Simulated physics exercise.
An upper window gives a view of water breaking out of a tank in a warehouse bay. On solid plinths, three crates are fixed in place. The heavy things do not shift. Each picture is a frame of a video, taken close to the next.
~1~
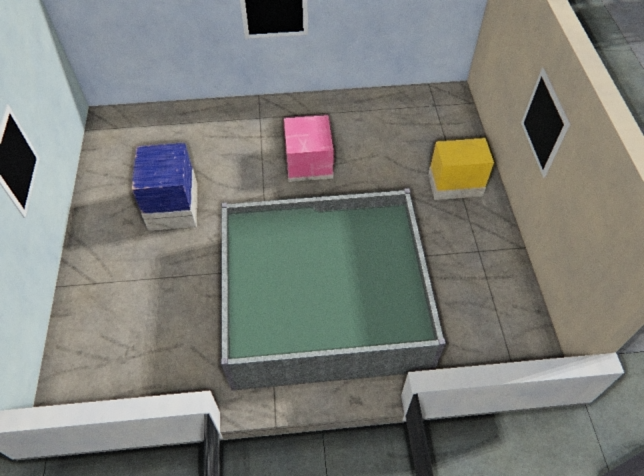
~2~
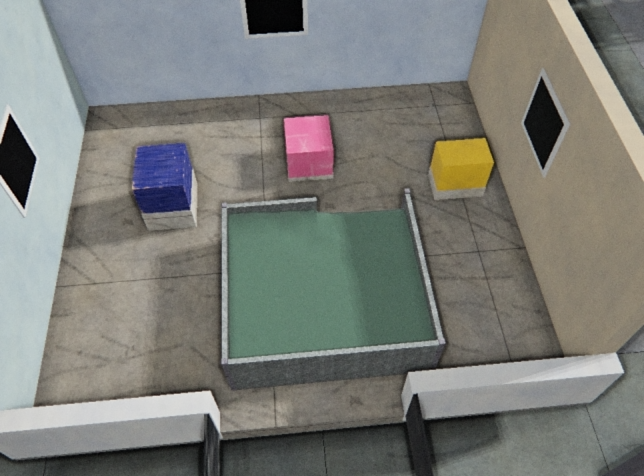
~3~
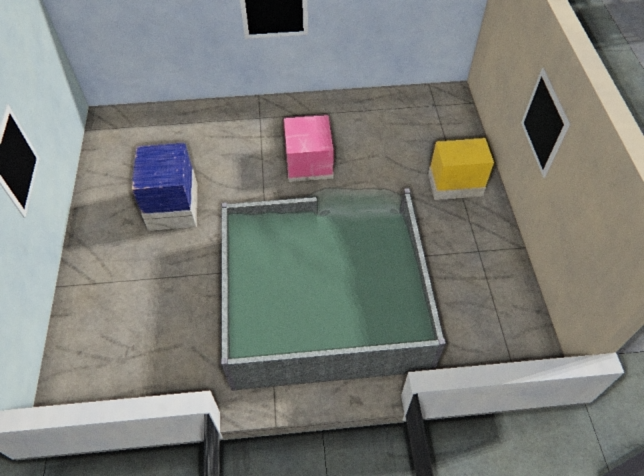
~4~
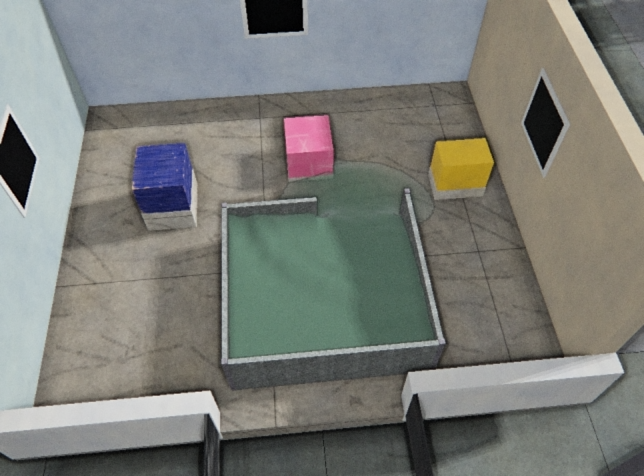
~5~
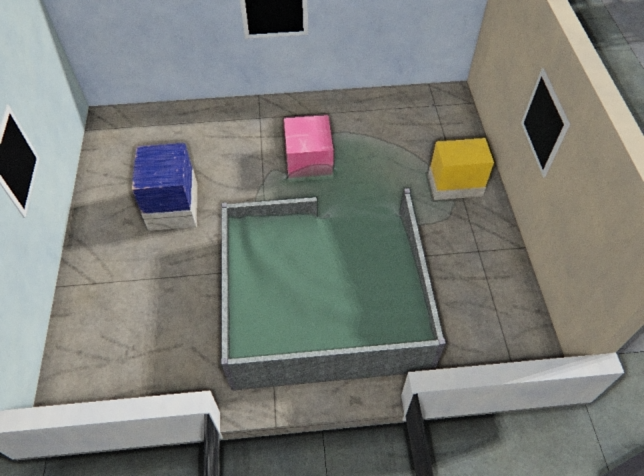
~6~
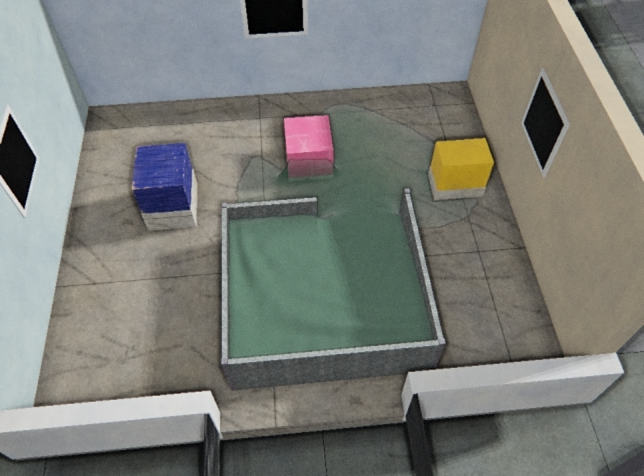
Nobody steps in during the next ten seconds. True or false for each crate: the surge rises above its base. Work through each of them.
Yellow crate: True; blue crate: False; pink crate: True.
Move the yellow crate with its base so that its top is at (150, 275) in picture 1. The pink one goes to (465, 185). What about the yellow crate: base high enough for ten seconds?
The yellow crate is untouched.
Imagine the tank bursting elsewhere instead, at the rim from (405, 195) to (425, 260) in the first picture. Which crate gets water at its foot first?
The crate marked yellow, by my reading.
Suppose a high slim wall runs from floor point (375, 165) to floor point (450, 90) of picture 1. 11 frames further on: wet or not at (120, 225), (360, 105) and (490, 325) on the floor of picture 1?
Taking the three spots in order: Spared, soaked, spared.
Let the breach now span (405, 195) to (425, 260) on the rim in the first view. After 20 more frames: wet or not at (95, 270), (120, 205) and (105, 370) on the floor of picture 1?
In that order: Not flooded, dry, dry.
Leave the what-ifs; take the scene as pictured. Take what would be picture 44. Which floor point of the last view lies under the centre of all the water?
The water's centre sits above (307, 215).
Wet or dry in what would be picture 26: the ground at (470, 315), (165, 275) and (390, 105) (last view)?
First spot clear, second spot swamped, third spot swamped.
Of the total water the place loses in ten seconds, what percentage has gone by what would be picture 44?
Close to 10 out of every hundred.
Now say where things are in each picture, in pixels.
In the first frame, still water in the tank at (325, 272).
In the second frame, water pours out on the tank's far side and has run to a hidden place.
In the third frame, the front is at a hidden place, out from the gap on the tank's far side.
In the fourth frame, water pours out on the tank's far side and has run to (334, 165).
In the fifth frame, water pours out on the tank's far side and has run to (334, 138).
In the sixth frame, water pours out on the tank's far side and has run to (350, 108).
A moment on, water covers 30 % of the floor; the yellow crate water round its plinth, the blue crate water round its plinth, the pink crate water round its plinth.
Next, water covers 45 % of the floor; the yellow crate water round its plinth, the blue crate water round its plinth, the pink crate water round its plinth.
Then, water covers 70 % of the floor; the yellow crate water round its plinth, the blue crate water round its plinth, the pink crate water round its plinth.
Later, water covers 100 % of the floor; the yellow crate water round its plinth, the blue crate water round its plinth, the pink crate water round its plinth.
In the end, water covers 100 % of the floor; the yellow crate was topped, the blue crate stayed above the water, the pink crate was topped.
